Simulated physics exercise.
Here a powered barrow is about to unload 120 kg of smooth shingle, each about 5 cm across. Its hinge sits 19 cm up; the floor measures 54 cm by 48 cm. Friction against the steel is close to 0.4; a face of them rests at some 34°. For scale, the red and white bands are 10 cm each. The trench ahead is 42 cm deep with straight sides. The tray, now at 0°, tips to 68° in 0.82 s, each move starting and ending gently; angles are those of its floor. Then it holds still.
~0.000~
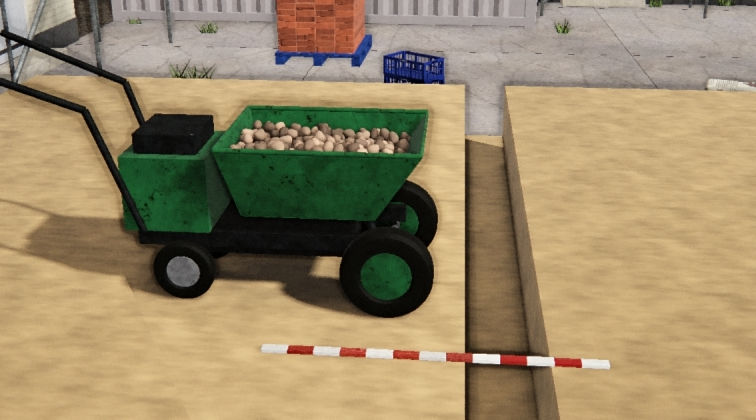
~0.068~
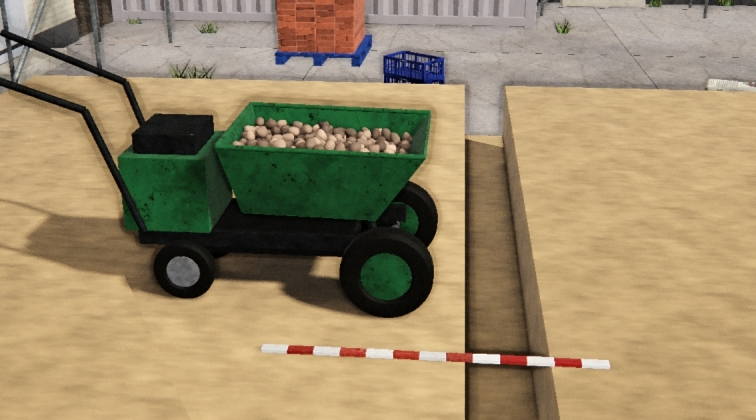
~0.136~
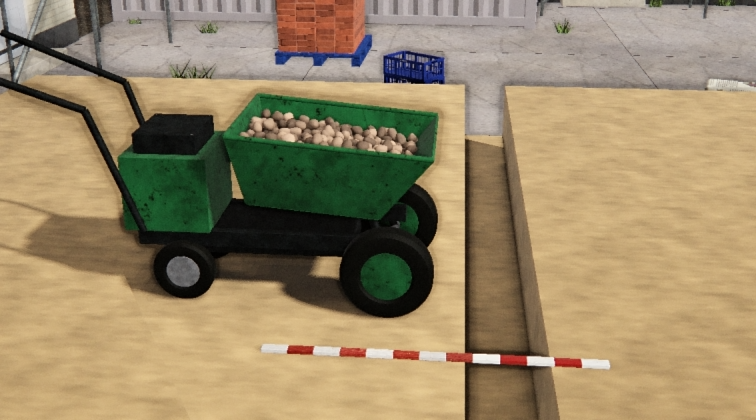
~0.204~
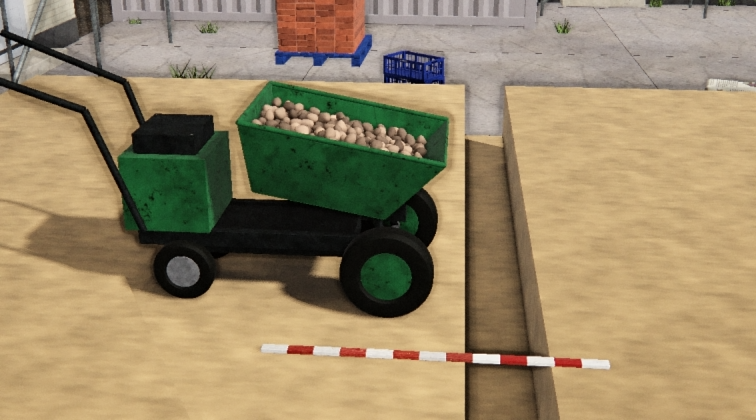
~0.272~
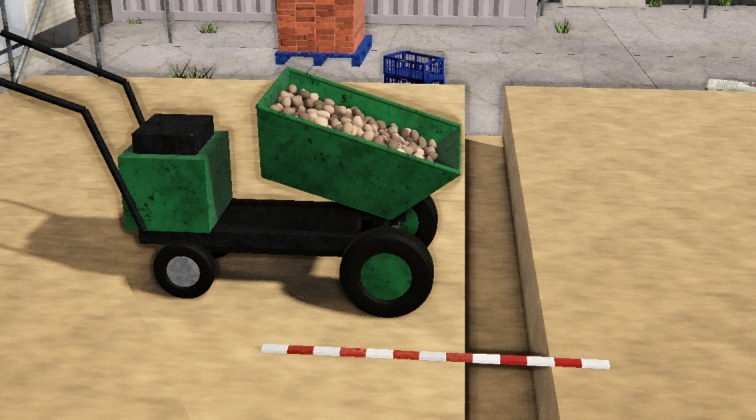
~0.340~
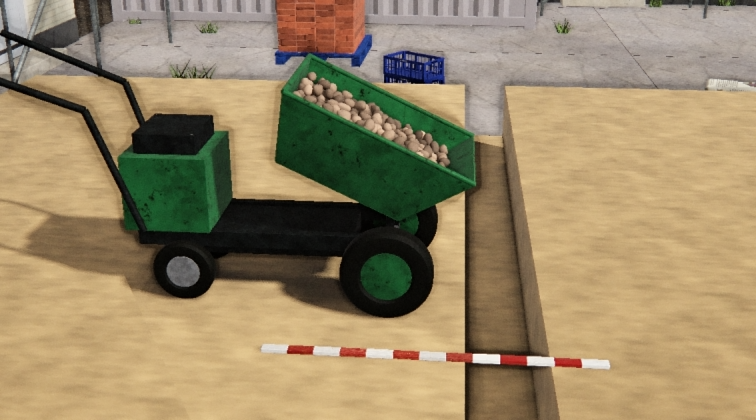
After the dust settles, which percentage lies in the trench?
Roughly 36 per cent ends in the trench.
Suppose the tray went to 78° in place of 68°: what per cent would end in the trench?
In that case some 25 per cent.
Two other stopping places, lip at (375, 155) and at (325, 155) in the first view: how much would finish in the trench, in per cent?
Near 70 per cent from the first place, 85 from the second.
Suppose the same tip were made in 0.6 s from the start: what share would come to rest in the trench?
It would be near 25 per cent.
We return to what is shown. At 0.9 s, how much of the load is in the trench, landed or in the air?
About 5 per cent by then.
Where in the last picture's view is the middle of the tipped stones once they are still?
Around (577, 288).
After 0.6 s the floor is at 58°; 100 % in the tray; the foremost stones are at (499, 202).
After 0.9 s the floor is at 68°; 71 % in the tray, 4 % in the trench, 25 % past the trench; the foremost stones are at (609, 297).
After 1.3 s the floor is at 68°; 30 % in the tray, 7 % in the trench, 63 % past the trench; the foremost stones are at (752, 296).
After 3.2 s the floor is at 68°; 0 % in the tray, 36 % in the trench, 64 % past the trench; the foremost stones are past the picture's edge.
